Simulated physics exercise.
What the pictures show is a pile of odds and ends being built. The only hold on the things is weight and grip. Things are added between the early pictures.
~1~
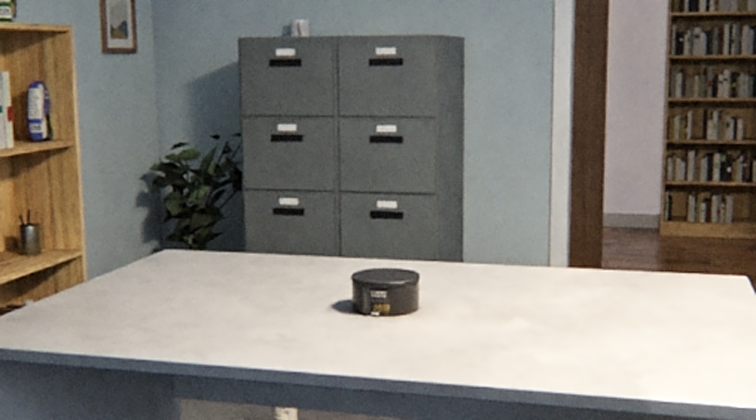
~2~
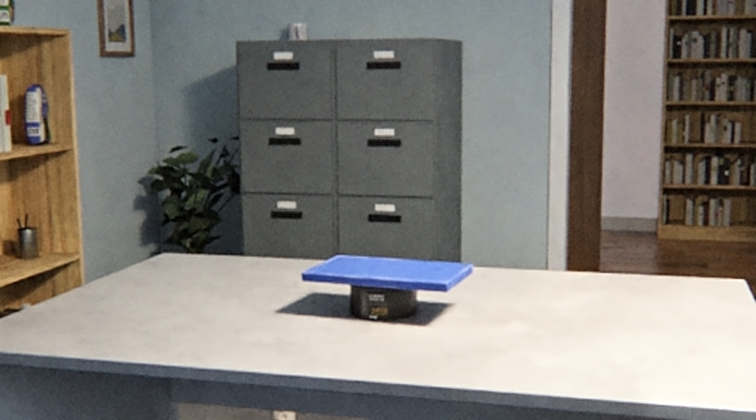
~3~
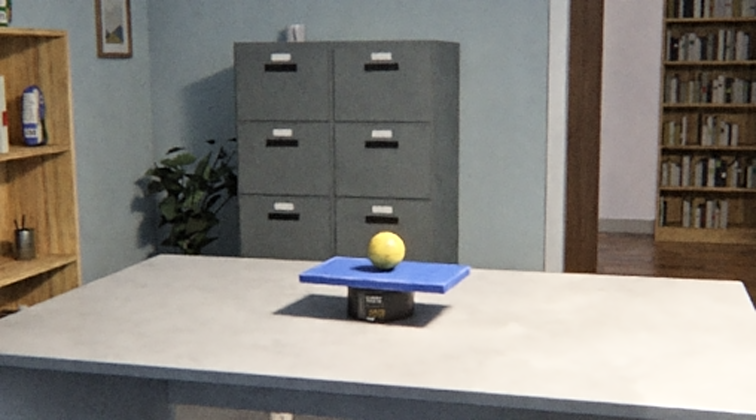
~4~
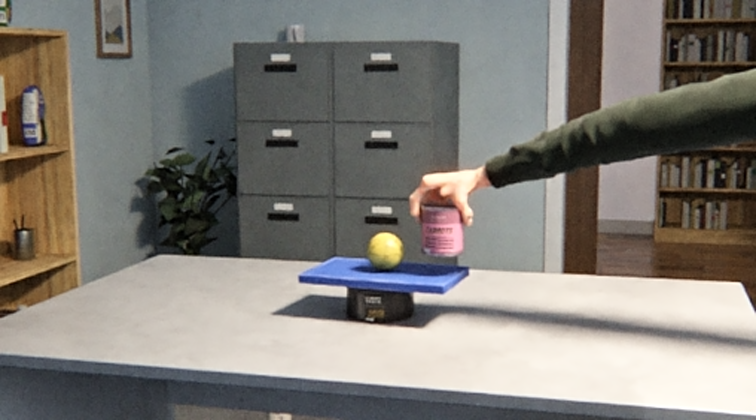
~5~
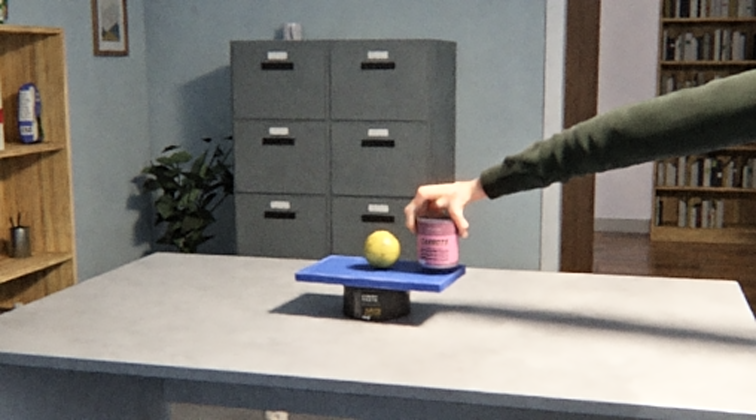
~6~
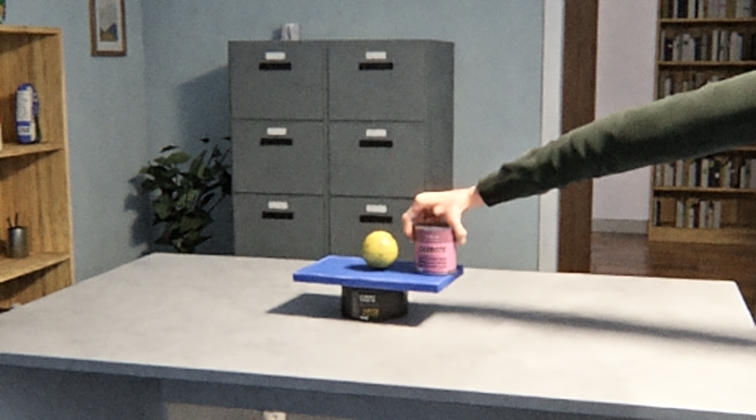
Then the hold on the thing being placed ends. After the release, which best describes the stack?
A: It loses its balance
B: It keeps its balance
The answer is B.
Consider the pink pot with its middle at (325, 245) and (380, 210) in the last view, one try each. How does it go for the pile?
The pile remains standing the first time and collapses the second time.
Then, 0.20 s on from there, no change.
Then, 0.70 s on from there, pink pot resting near (436, 249).
In the end, all 4 unmoved. At the end, from the last picture's camera, pink pot near (436, 249). The pile keeps its balance.
